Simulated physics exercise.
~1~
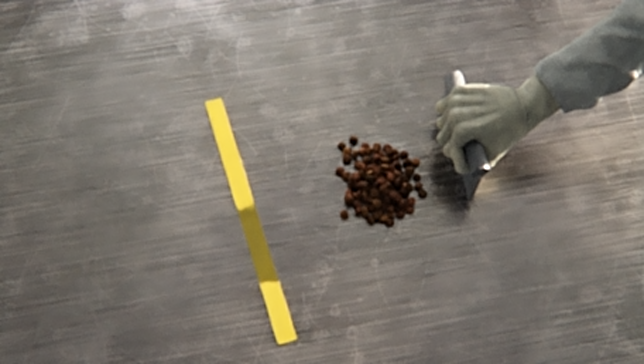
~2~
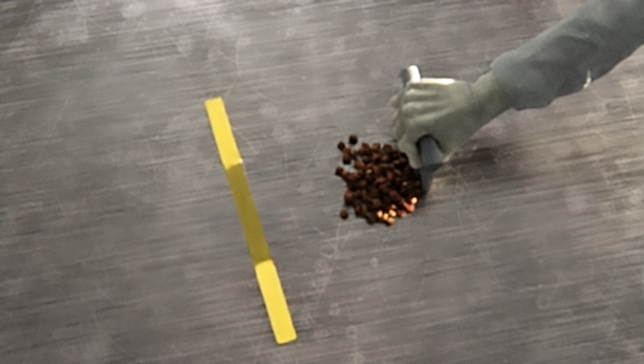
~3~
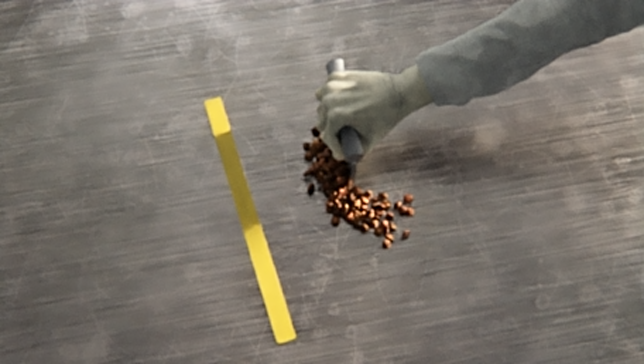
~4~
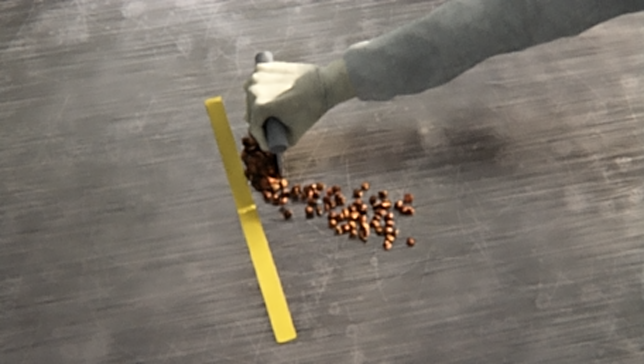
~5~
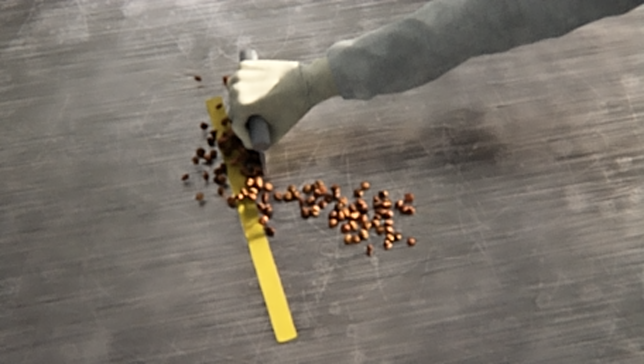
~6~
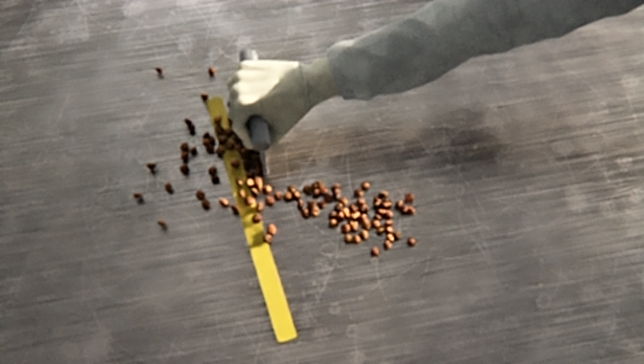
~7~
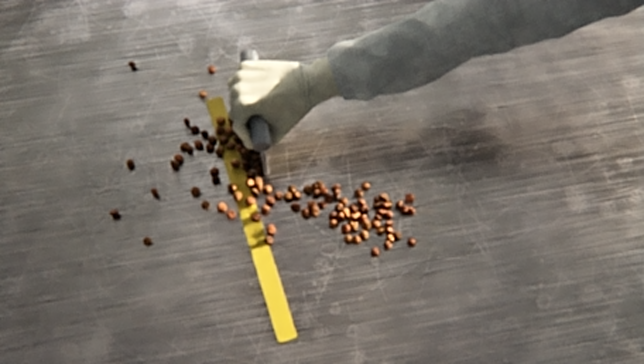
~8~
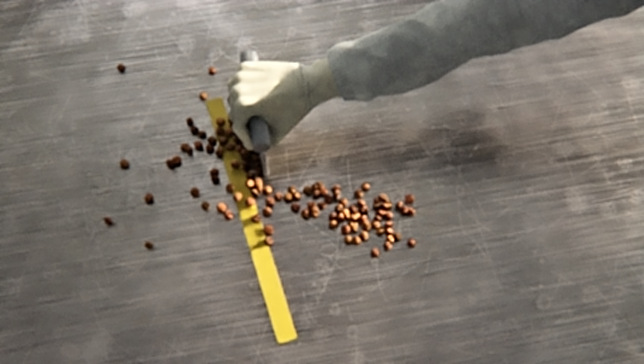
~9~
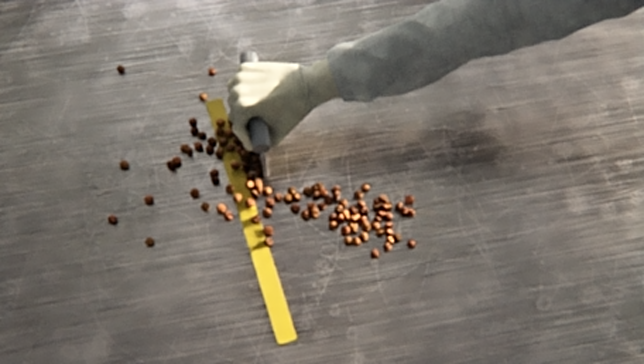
A gloved hand pushes a scraper left through brown pellets, scattering some over a yellow strip.
